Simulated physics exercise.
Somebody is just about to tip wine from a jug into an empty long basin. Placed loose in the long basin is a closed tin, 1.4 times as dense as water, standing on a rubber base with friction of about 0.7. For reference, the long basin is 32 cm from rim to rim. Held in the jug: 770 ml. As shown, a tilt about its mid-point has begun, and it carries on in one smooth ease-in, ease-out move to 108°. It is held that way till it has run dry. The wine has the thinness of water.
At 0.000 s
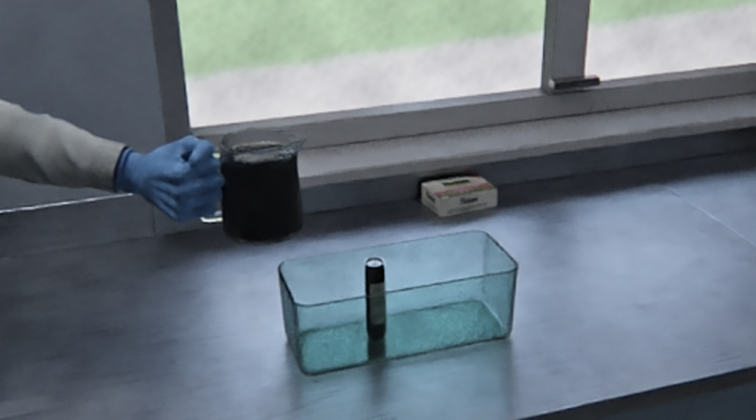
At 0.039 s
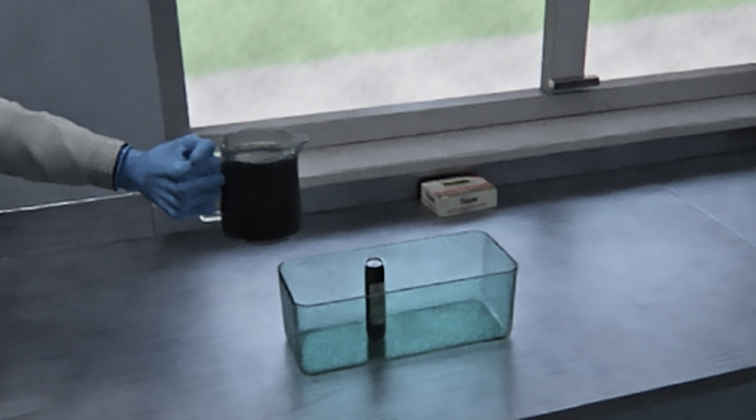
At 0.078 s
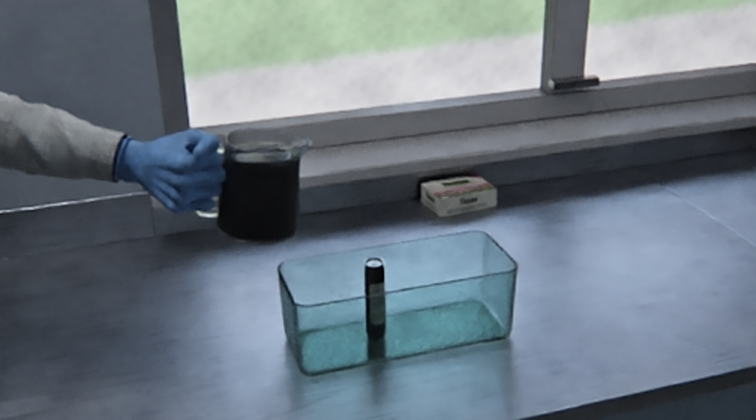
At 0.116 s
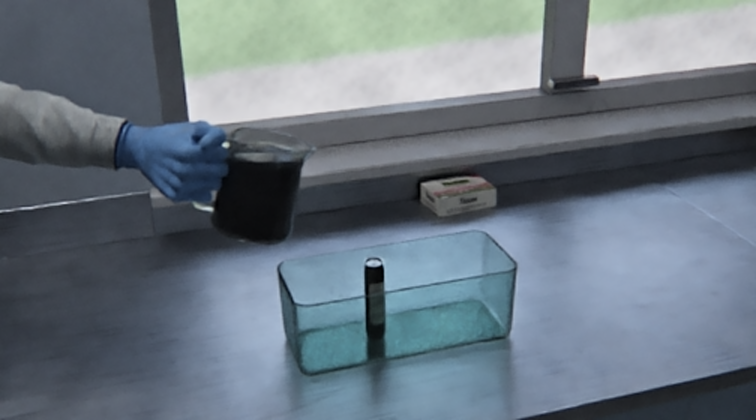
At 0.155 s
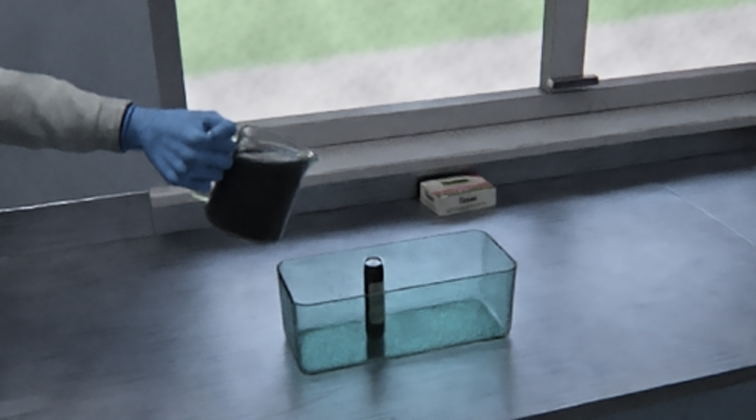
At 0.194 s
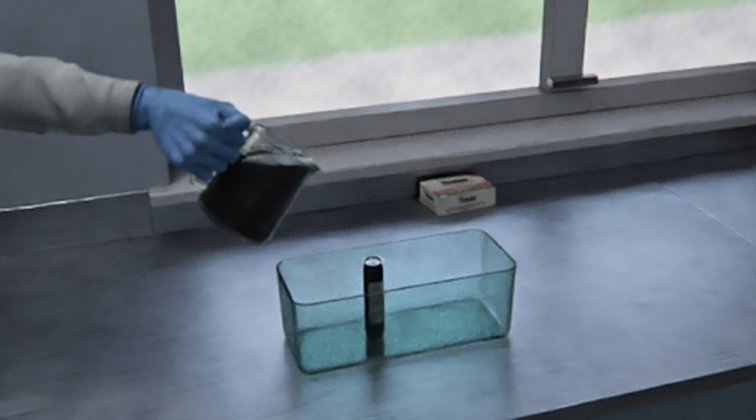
On a grey counter by a window, a blue-gloved hand tilting a glass jug of dark liquid rightward above a long clear basin.
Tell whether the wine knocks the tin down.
The wine knocks it down.
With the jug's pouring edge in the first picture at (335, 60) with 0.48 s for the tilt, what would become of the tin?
It does not tip.
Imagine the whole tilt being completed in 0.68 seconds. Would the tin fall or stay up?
In that case the tin overturns.
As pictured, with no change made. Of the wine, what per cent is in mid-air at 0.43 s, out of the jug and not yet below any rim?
Around 30 in a hundred.
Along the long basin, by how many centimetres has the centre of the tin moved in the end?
Net tin displacement: Roughly 12.0 cm.
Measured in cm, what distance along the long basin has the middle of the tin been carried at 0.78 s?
Around 5 cm.
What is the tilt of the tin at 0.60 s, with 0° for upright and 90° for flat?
Tilt: Around 0 degrees.
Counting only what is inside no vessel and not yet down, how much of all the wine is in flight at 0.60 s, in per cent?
Estimate: Around 20 per cent.
By 0.43 s the tilt is 105° and 58 per cent is still to pour; the tin stands where it began.
By 0.60 s the tilt is 108° and 19 per cent is still to pour; the tin stands 2 cm from where it began.
By 0.78 s the tilt is 108° and 5 per cent is still to pour; the tin leans 11°.
By 0.98 s the tilt is 108° and 1 per cent is still to pour; the tin leans 55°.
At rest the tin lies on its side.
